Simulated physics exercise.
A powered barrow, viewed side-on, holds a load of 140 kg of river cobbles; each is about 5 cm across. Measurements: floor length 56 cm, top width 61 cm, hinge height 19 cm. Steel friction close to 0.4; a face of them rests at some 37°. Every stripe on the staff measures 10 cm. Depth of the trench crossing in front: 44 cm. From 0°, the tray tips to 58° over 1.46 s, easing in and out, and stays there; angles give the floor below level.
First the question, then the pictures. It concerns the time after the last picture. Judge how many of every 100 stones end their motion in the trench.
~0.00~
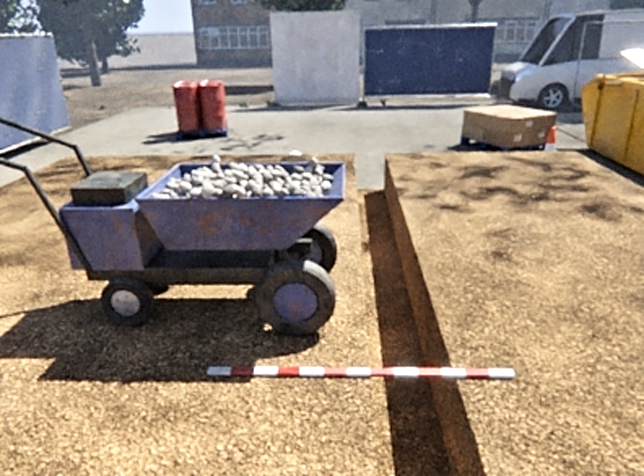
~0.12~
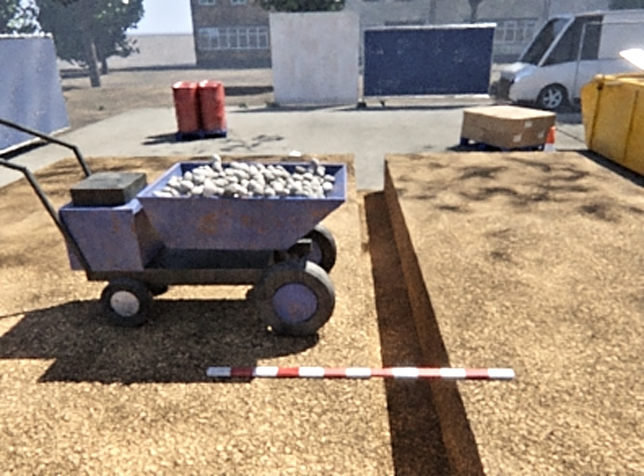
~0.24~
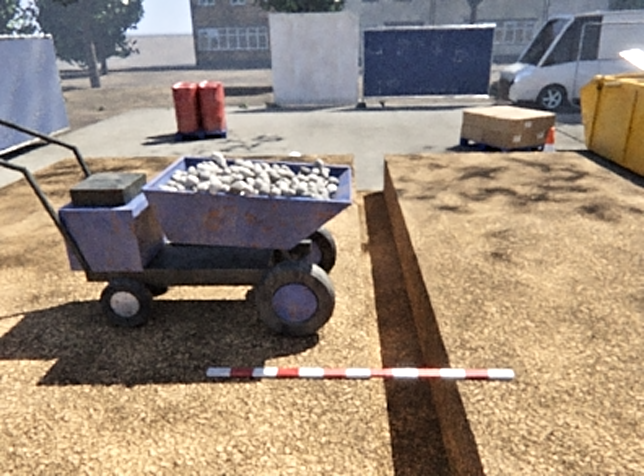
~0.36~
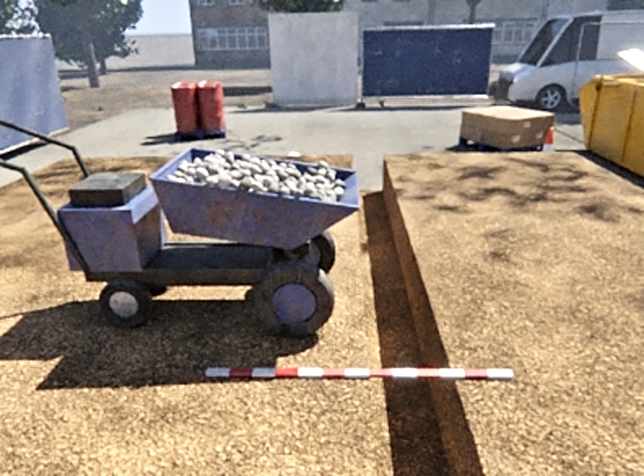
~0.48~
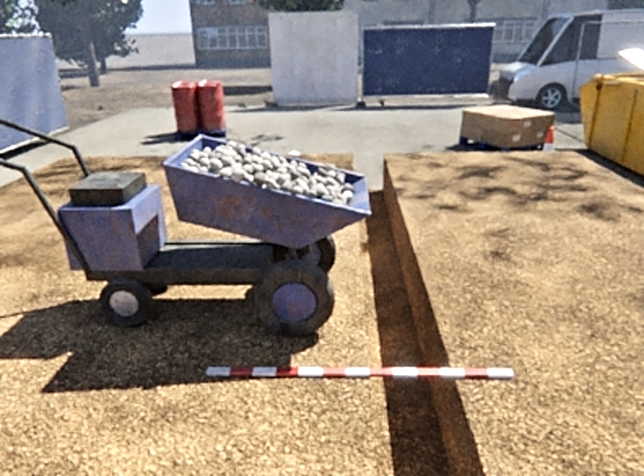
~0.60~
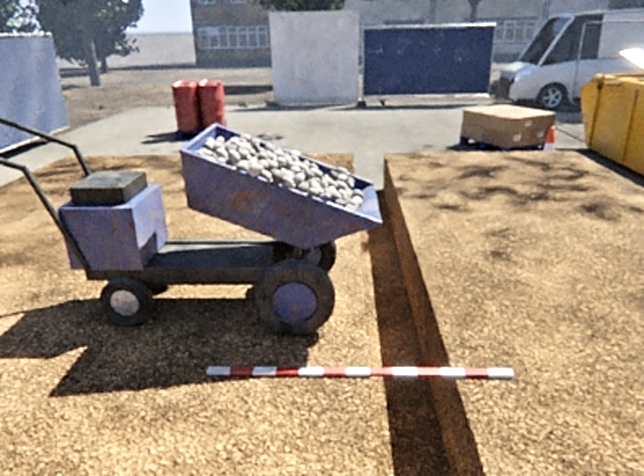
I would put it near 55 out of 100.
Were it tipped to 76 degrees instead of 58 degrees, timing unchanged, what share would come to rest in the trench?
Near 45 per cent then.
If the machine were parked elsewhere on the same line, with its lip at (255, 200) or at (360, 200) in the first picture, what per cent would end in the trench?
Near 85 and near 35 percent.
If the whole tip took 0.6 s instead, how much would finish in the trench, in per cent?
That would give about 40 percent.
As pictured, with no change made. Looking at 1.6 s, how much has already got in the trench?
Approx. 10 % of the load.
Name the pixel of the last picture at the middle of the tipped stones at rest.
Their centre sits close to (424, 346).
After 1.1 s the floor is at 49°; 100 % in the tray; the foremost stones are at (403, 241).
After 1.6 s the floor is at 58°; 71 % in the tray, 12 % in the trench, 17 % past the trench; the foremost stones are at (484, 301).
After 1.9 s the floor is at 58°; 38 % in the tray, 20 % in the trench, 42 % past the trench; the foremost stones are at (566, 298).
After 3.9 s the floor is at 58°; 0 % in the tray, 55 % in the trench, 45 % past the trench; the foremost stones are at (637, 292).
